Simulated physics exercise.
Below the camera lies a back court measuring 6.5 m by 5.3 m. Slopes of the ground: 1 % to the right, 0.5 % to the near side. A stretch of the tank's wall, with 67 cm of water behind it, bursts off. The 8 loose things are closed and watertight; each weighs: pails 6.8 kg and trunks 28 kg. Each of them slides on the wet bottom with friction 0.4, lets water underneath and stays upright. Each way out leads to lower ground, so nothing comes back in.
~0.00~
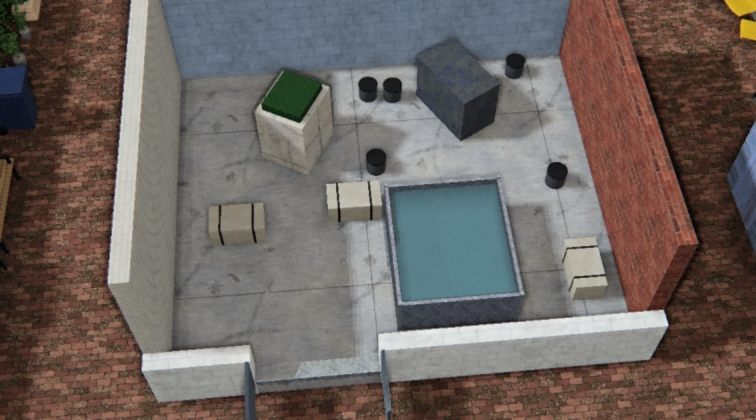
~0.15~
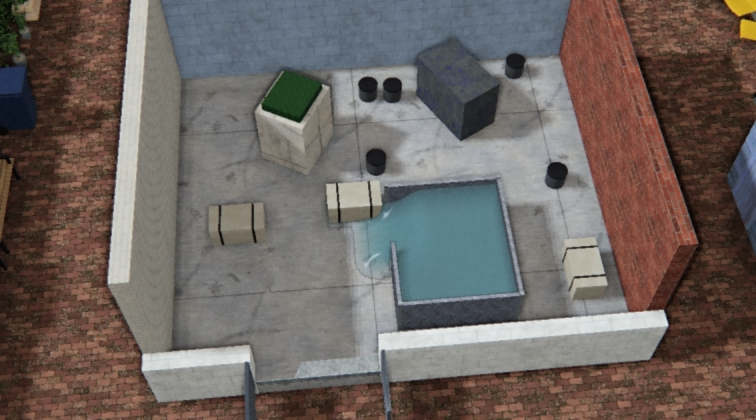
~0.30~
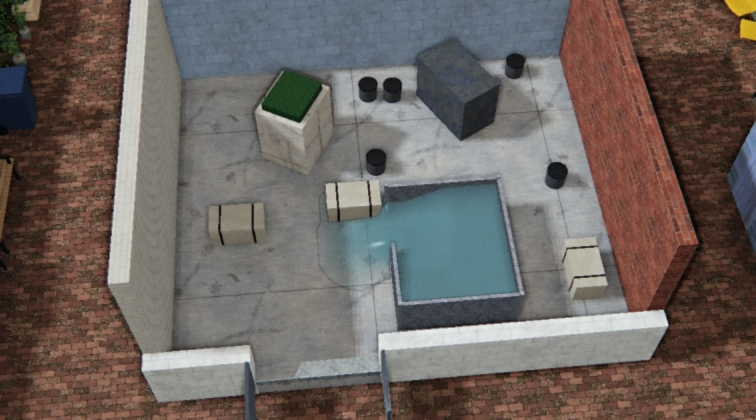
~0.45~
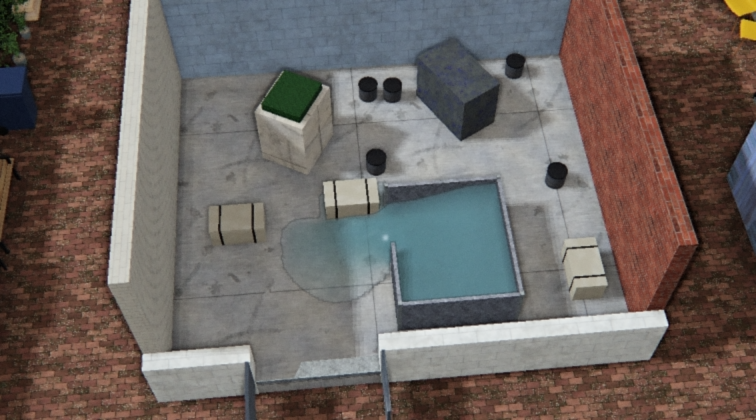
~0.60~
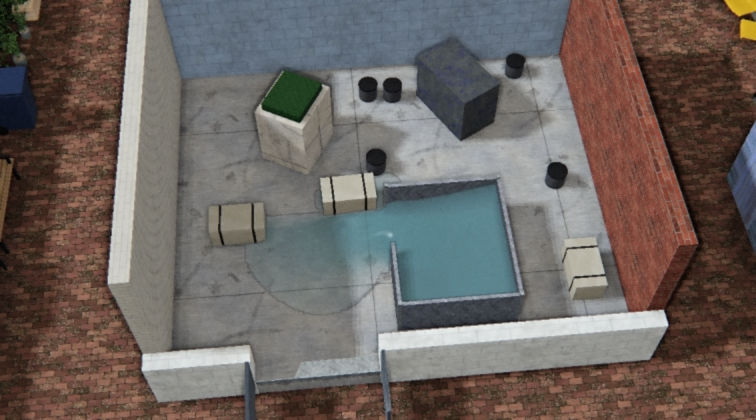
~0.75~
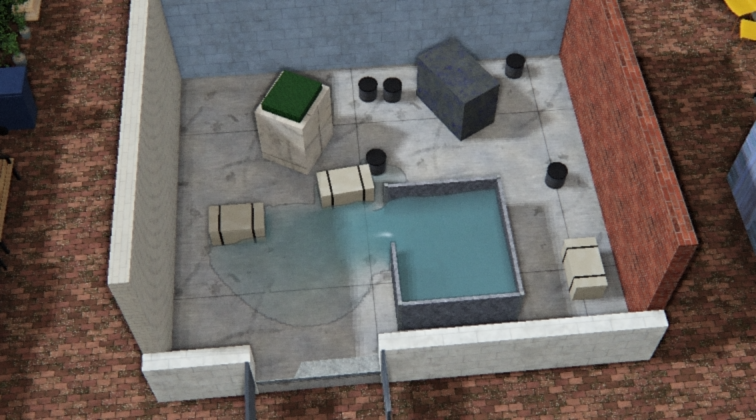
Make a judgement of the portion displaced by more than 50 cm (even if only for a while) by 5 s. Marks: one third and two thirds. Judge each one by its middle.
Expect the moved ones to number fewer than a third.
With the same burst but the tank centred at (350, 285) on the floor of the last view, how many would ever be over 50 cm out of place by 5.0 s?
So the tally would be 2.
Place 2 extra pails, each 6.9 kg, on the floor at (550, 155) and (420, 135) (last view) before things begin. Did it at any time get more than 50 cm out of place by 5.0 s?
In that order: Less, less.
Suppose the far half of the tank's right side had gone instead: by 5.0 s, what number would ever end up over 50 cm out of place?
Result: 4.
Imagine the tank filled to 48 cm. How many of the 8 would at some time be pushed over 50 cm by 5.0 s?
So the tally would be 2.
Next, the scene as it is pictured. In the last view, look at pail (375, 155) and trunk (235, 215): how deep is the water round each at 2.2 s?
Some 2 cm at the first, some 13 cm at the second.
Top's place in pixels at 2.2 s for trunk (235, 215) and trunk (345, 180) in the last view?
Roughly (198, 211), then roughly (347, 126).
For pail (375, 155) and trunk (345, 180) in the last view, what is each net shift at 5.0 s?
First: 20 cm. Second: 140 cm.
After 1.1 s 1 of 8 are over 50 cm from their spots; 0 afloat.
After 2.2 s 2 of 8 are over 50 cm from their spots; 1 afloat.
After 3.5 s 2 of 8 are over 50 cm from their spots; 1 afloat.
After 5.0 s 2 of 8 are over 50 cm from their spots, and 2 have been at some point; 1 afloat.
